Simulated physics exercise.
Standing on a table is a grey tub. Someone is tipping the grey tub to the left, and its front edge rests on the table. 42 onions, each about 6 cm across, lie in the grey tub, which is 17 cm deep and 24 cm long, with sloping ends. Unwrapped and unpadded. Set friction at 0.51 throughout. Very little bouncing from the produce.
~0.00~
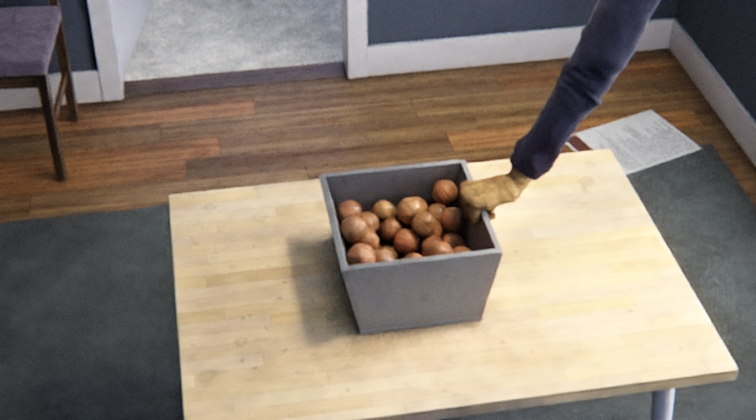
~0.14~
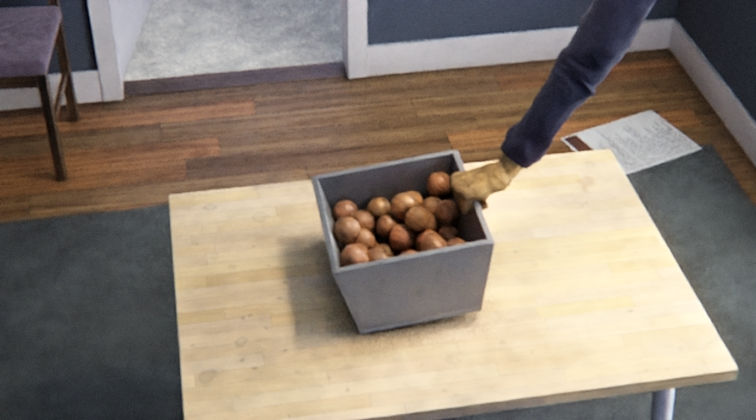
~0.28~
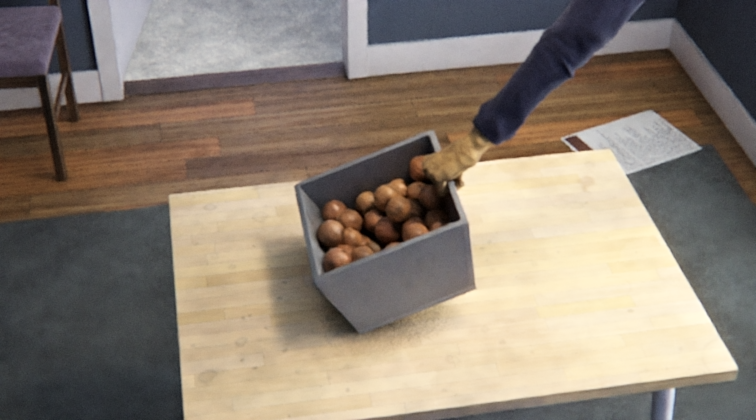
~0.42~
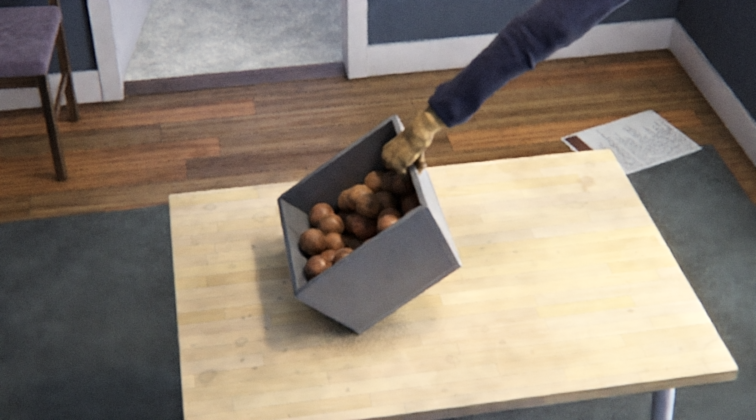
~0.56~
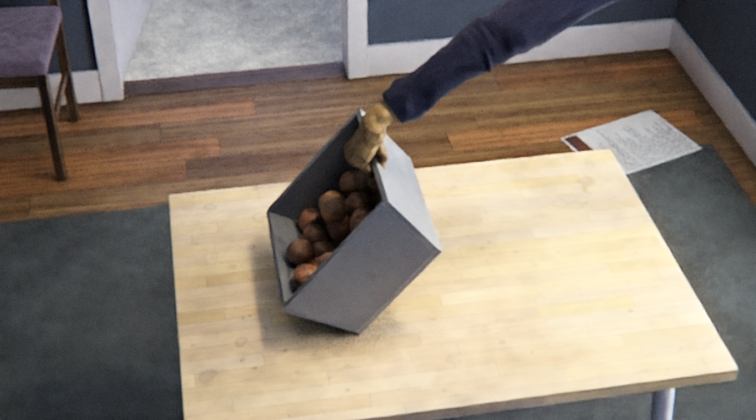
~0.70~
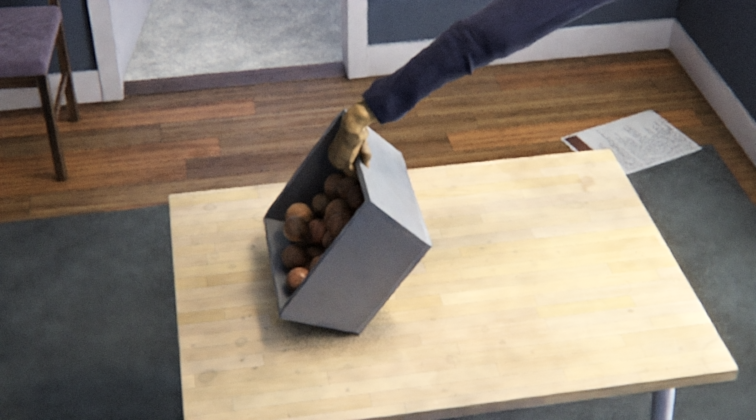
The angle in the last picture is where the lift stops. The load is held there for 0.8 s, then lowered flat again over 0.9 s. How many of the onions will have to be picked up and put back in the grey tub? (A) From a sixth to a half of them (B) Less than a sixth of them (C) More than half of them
Less than a sixth of them.
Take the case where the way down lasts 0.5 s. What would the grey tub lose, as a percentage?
That grey tub would end up losing 0 percent.
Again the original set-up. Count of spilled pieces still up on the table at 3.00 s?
Count of pieces: About 2.
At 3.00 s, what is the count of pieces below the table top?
Count: Roughly 0.
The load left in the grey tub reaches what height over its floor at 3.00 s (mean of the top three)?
Around 18 centimetres.
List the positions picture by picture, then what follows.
In the first frame (we follow the rim corner now nearest the camera), grey tub at (348, 268); tilt 0°; nothing out yet.
In the second frame, grey tub at (339, 270); tilt 6°.
In the third frame, grey tub at (319, 278); tilt 19°.
In the fourth frame, grey tub at (298, 291); tilt 36°.
In the fifth frame, grey tub at (285, 305); tilt 49°.
In the sixth frame, grey tub at (281, 311); tilt 55°; nothing out yet.
After 1.07 s, tilt 55°; 1 of 42 out of the grey tub.
After 1.53 s, tilt 55°; 1 of 42 out of the grey tub.
After 2.17 s, tilt 9°; 2 of 42 out of the grey tub.
When it is over (at 3.00 s), 2 of 42 out of the grey tub. Asked share, 2 of 42, 5 per cent.
